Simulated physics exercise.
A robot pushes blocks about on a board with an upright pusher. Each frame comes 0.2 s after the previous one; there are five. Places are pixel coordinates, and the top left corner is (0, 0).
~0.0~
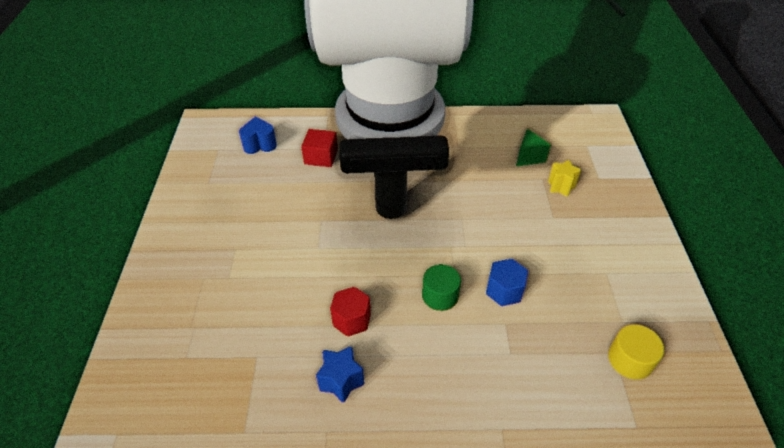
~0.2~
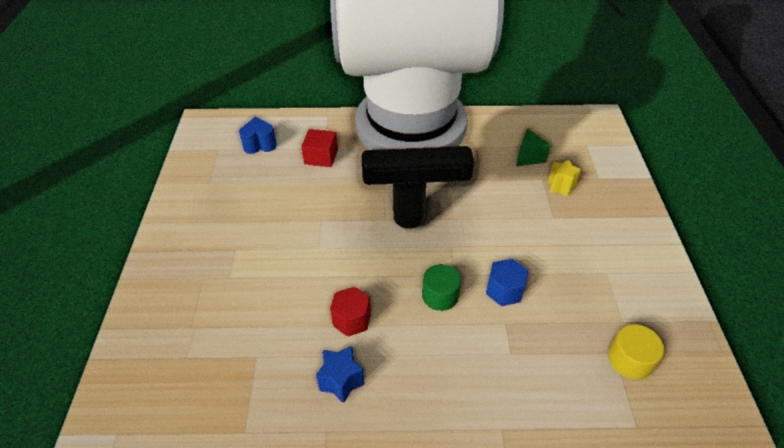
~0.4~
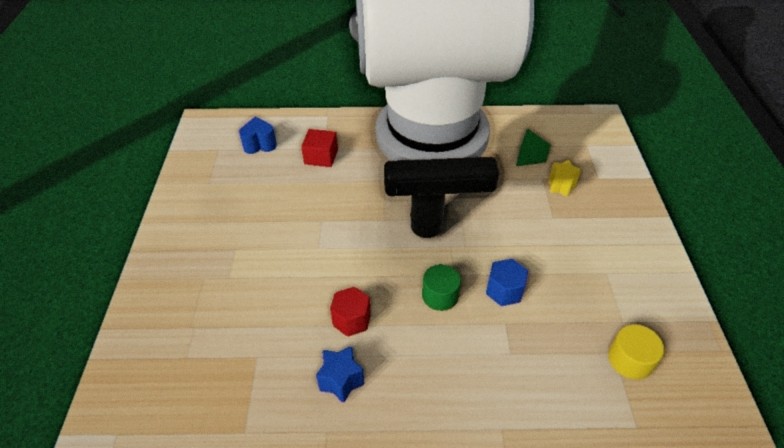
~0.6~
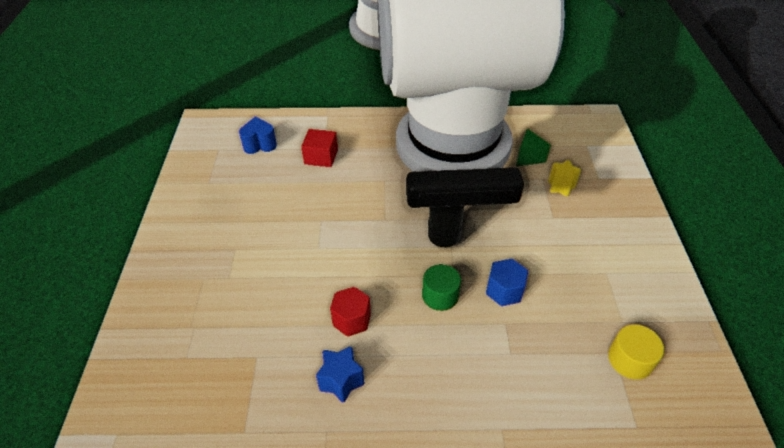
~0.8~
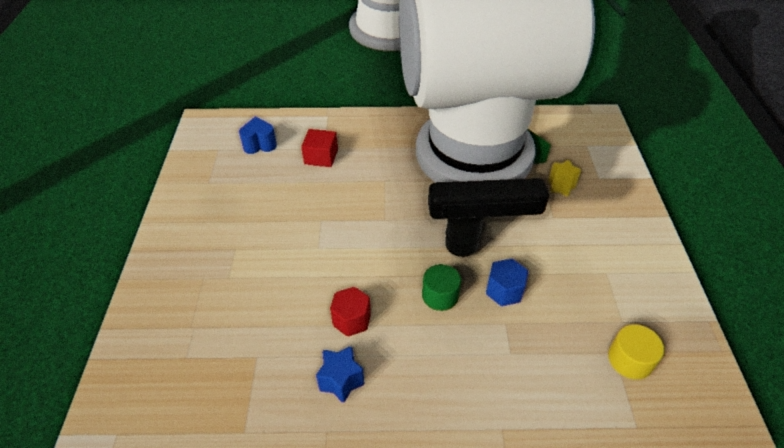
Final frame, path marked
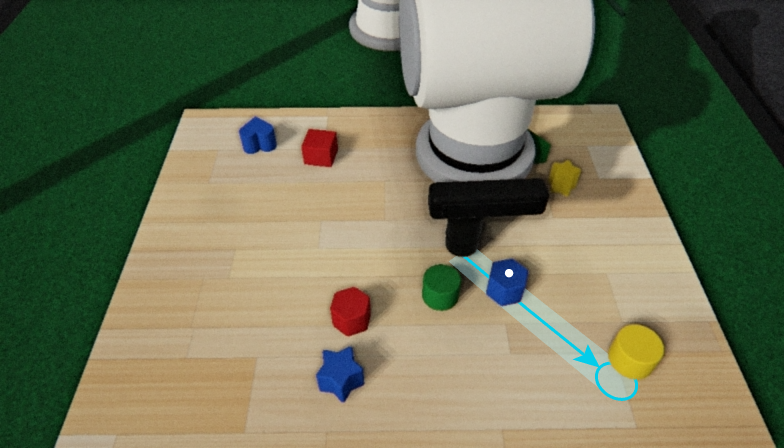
On a wooden board scattered with small coloured blocks, a robot arm moved its black upright pusher to the right and a little toward the viewer, nearing the green disc, while every block stayed still.
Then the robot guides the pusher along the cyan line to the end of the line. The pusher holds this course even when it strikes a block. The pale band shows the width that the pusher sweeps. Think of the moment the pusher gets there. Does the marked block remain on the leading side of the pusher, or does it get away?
I'm fairly sure the marked block rides along ahead of the pusher to the very end.
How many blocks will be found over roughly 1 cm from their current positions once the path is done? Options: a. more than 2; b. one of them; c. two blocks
I choose c.
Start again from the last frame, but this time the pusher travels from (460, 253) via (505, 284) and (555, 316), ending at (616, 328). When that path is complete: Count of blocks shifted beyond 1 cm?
It should be one.
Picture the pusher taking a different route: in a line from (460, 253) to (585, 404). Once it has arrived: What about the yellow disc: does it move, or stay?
By the end it is where it was.
Drawn move, straight from (460, 253) to (616, 381); the dot is on the blue hexagonal block.
The first path, step by step. One third of the way, pusher (508, 284); blue hexagonal block (541, 298).
Two thirds of the way, pusher (561, 327); blue hexagonal block (600, 343).
At the end, pusher (621, 374); green disc still; blue hexagonal block (660, 398), turned 20° anticlockwise; yellow disc (663, 349).
